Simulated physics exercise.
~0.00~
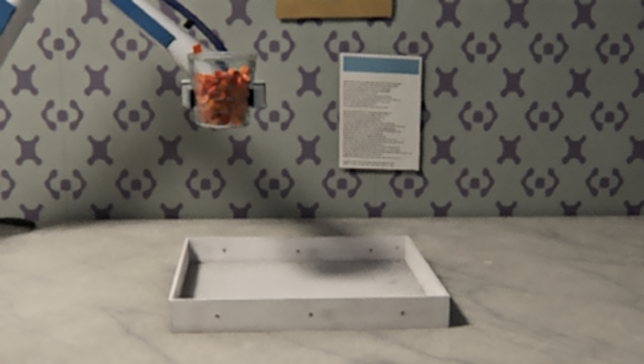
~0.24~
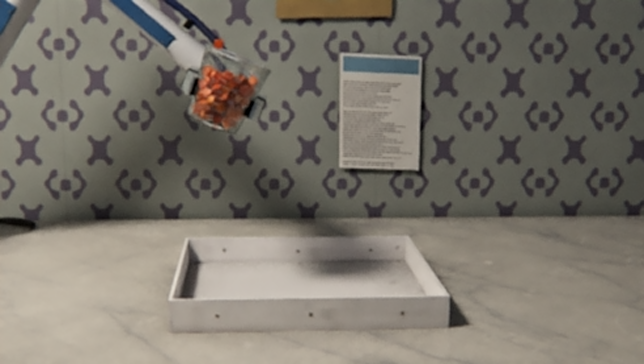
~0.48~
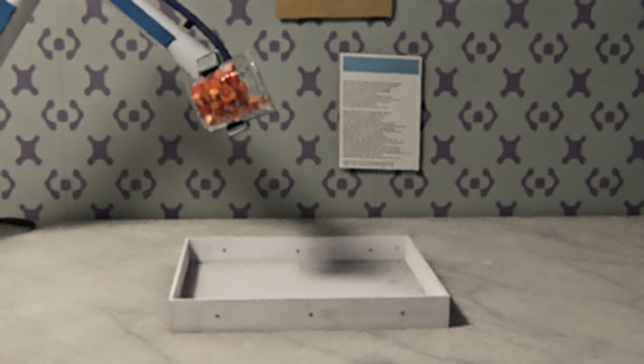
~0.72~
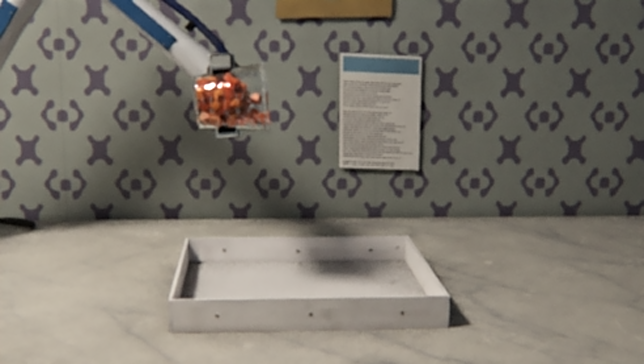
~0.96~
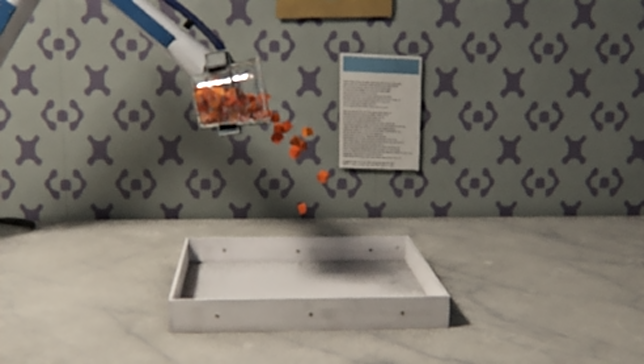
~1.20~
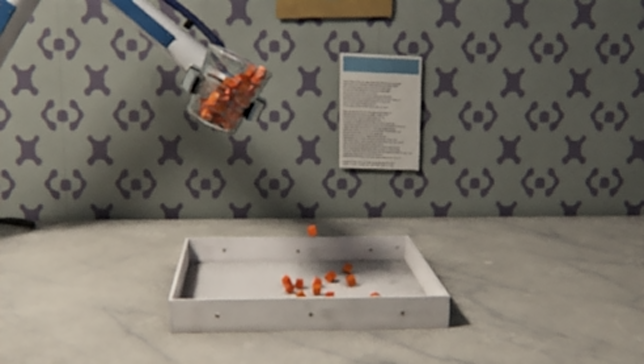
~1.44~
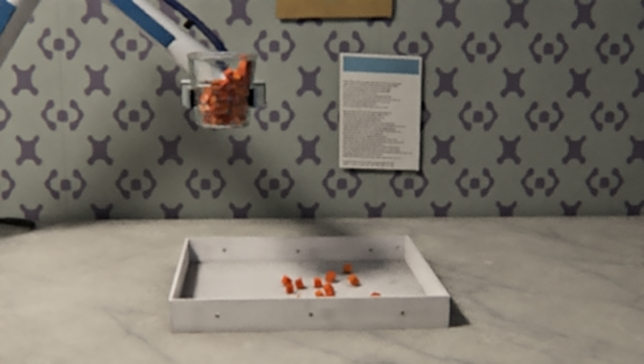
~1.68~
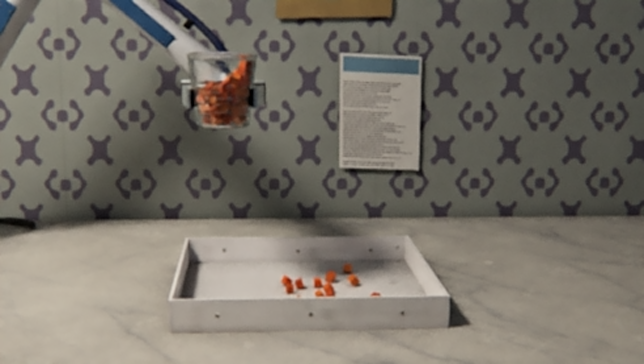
A robotic arm holds a clear beaker filled with small orange-red vegetable dice above a shallow white tray on a marble-like surface, with a patterned wall behind. The arm tips the beaker toward the right until it lies on its side, and the dice shift inside it. A small stream of pieces then spills over the rim and falls toward the tray. The arm swings the beaker back up as the last loose pieces drop. Finally the beaker hangs upright and still, holding most of its load, while a small scatter of dice rests in the tray.
